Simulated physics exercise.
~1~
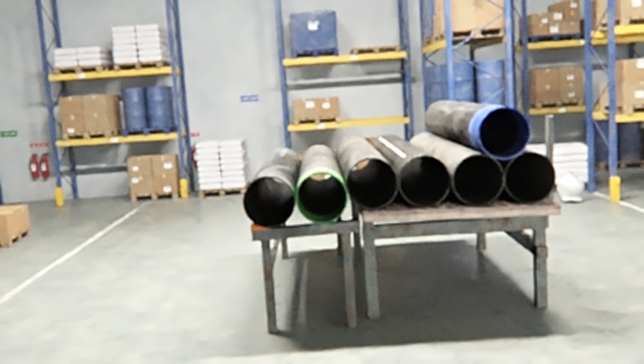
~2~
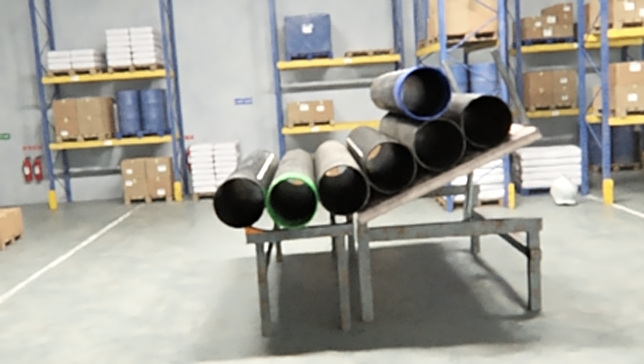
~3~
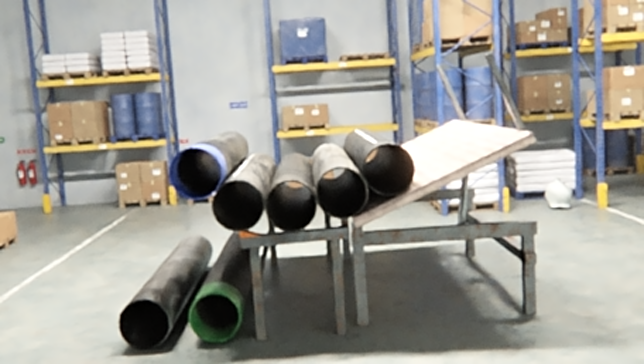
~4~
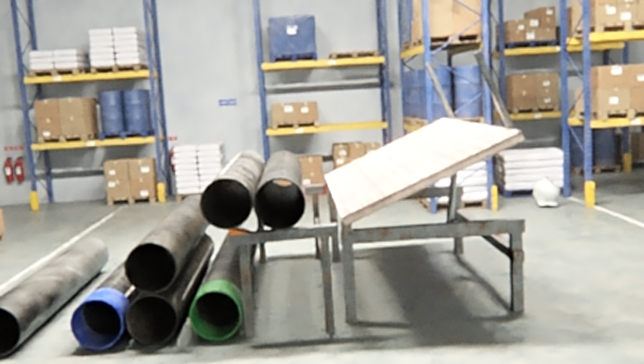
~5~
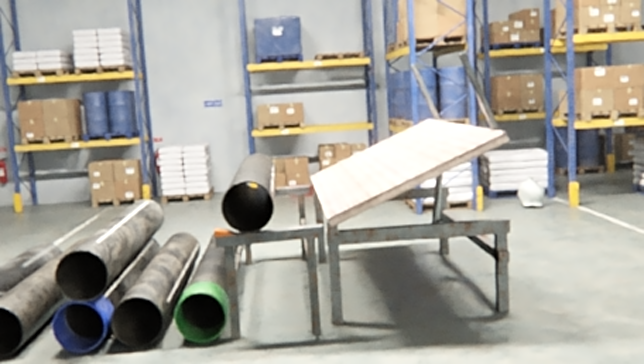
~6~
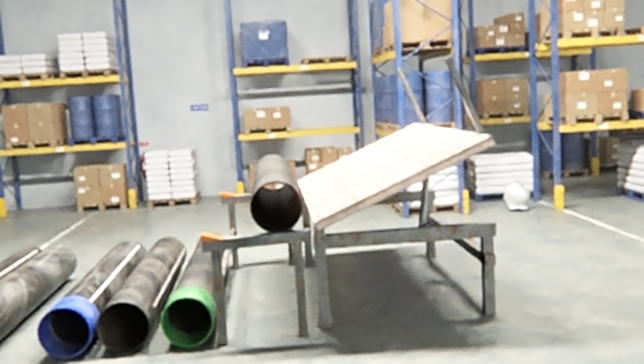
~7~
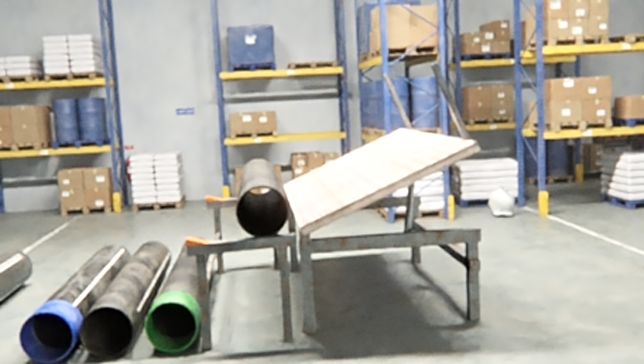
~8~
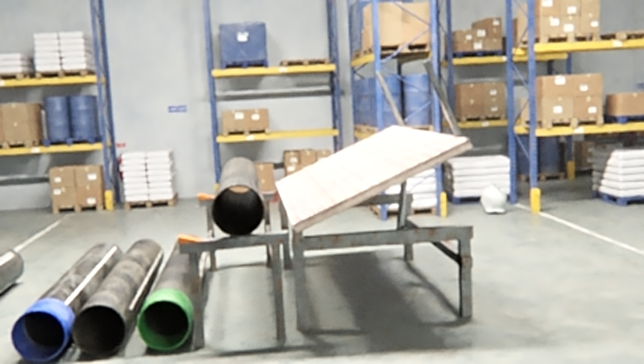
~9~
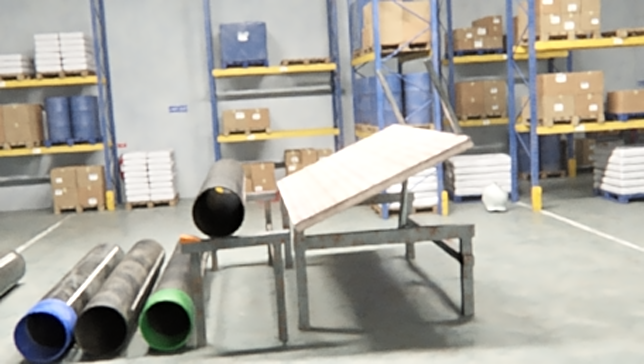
At the start, seven hollow pipes lie side by side on a metal table and rack in a warehouse, the blue-ended one resting on top of the others. The right-hand deck tilts up at its far edge, and the pipes roll left. The green-ended pipe drops off the left end to the floor beside a black one, and the blue-ended pipe follows. More black pipes tumble down, one briefly lying on top of others before settling. The deck stays tilted, with six pipes on the floor and a single black pipe left at the rack's left end.
